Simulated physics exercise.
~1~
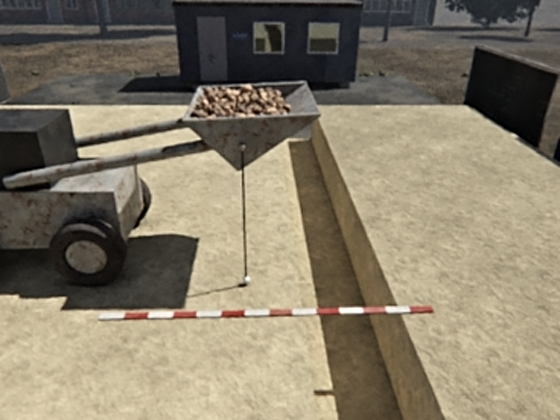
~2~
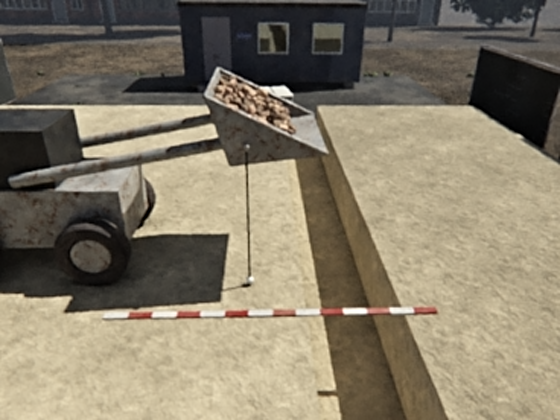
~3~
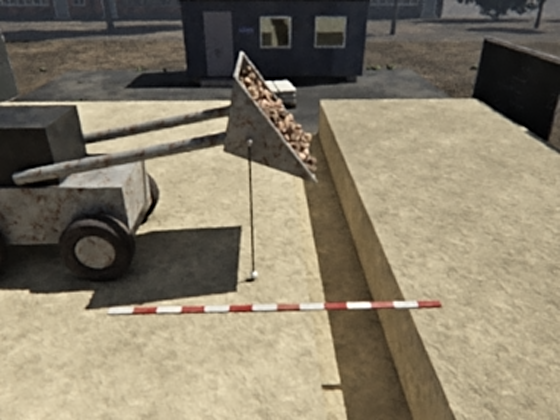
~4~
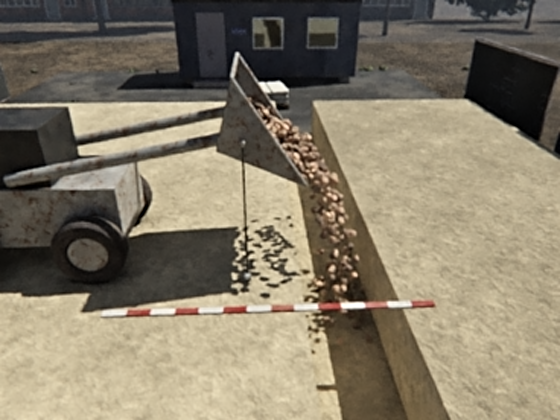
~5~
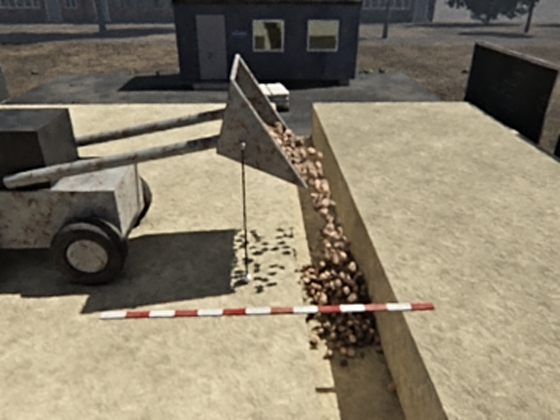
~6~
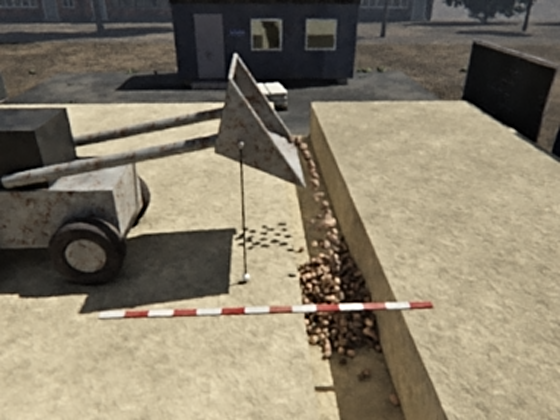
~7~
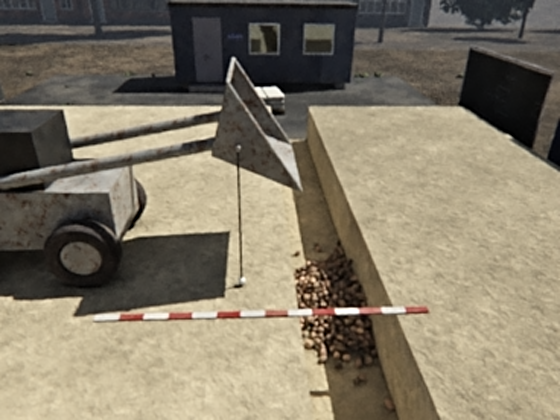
Compact loader tipping its raised bucket forward, brown stones sliding out into a narrow trench and settling in a heap, bucket left empty.
